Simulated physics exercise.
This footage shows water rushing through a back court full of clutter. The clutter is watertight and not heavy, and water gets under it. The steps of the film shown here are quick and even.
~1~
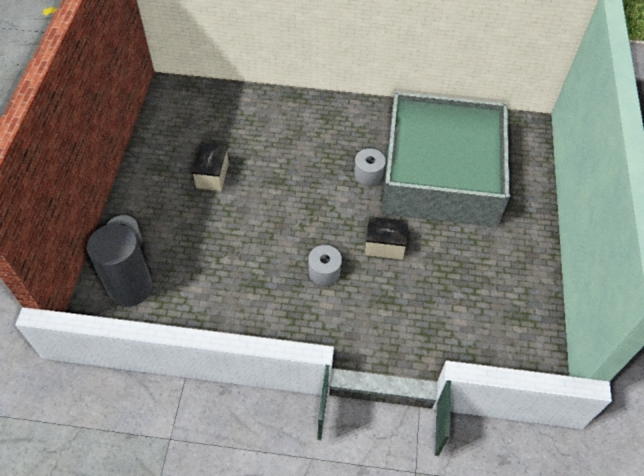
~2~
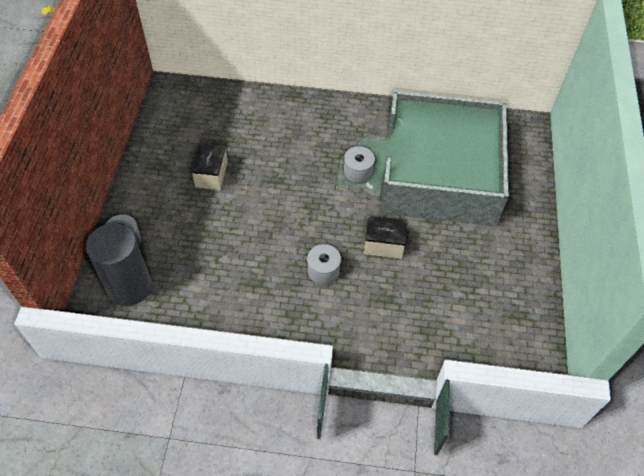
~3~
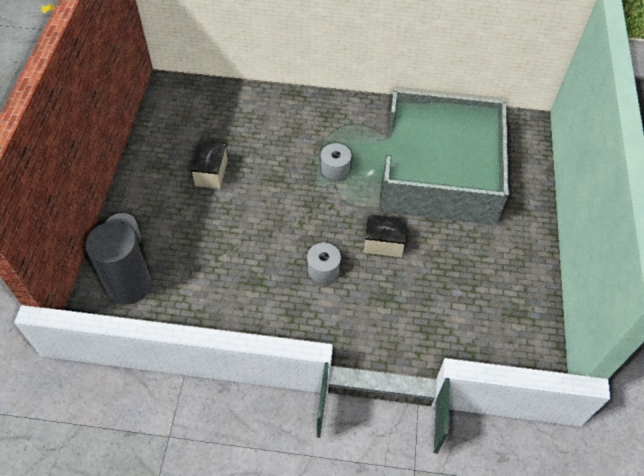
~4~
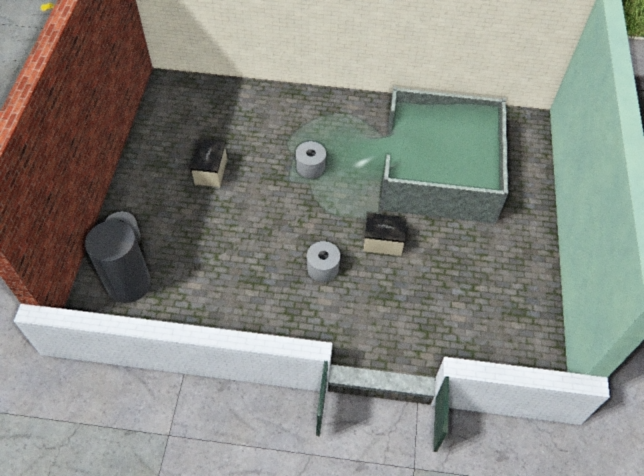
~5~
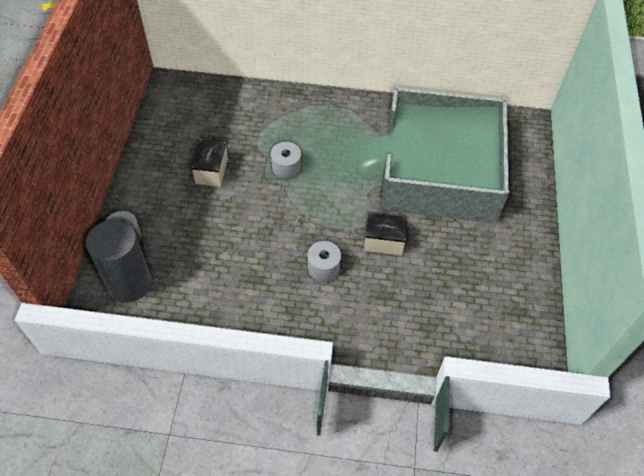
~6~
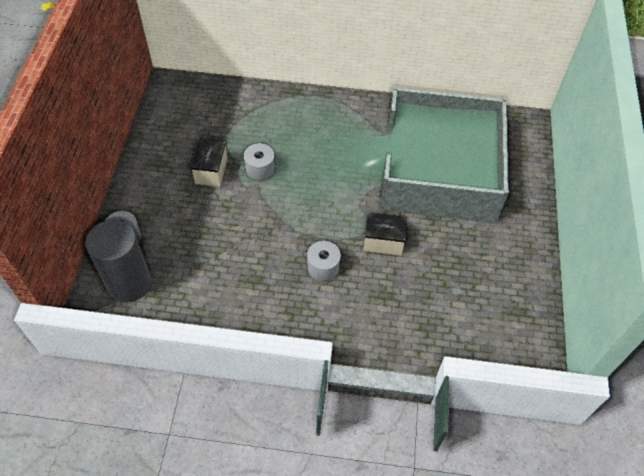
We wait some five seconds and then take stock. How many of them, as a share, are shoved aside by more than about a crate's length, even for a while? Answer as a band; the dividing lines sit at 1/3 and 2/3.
1/3 to 2/3.
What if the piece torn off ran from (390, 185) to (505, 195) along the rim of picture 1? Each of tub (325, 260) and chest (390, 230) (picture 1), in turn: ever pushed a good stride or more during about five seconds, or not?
Covered that distance; covered that distance.
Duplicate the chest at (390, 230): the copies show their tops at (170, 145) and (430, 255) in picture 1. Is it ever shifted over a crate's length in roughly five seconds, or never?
In sequence: Travels that far, doesn't go far.
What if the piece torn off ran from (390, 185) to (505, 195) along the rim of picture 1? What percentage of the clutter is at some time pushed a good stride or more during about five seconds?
I'd say near 40 %.
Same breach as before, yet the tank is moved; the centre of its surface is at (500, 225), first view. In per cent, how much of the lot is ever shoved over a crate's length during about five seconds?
I'd put it near 100 percent.
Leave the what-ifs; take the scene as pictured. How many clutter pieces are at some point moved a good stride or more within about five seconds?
Count: 3.
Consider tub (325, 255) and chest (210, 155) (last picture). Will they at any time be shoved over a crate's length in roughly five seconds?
Taking them in turn, the first fell short and the second covered the distance.
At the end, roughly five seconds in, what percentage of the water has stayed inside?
I'd say close to 100 percent.
A moment on, 1 of 5 are well off their spots; 0 afloat.
Next, 2 of 5 are well off their spots; 3 afloat.
Later, 3 of 5 are well off their spots; 3 afloat.
In the end, 3 of 5 are well off their spots, and 3 have been at some point; 3 afloat.
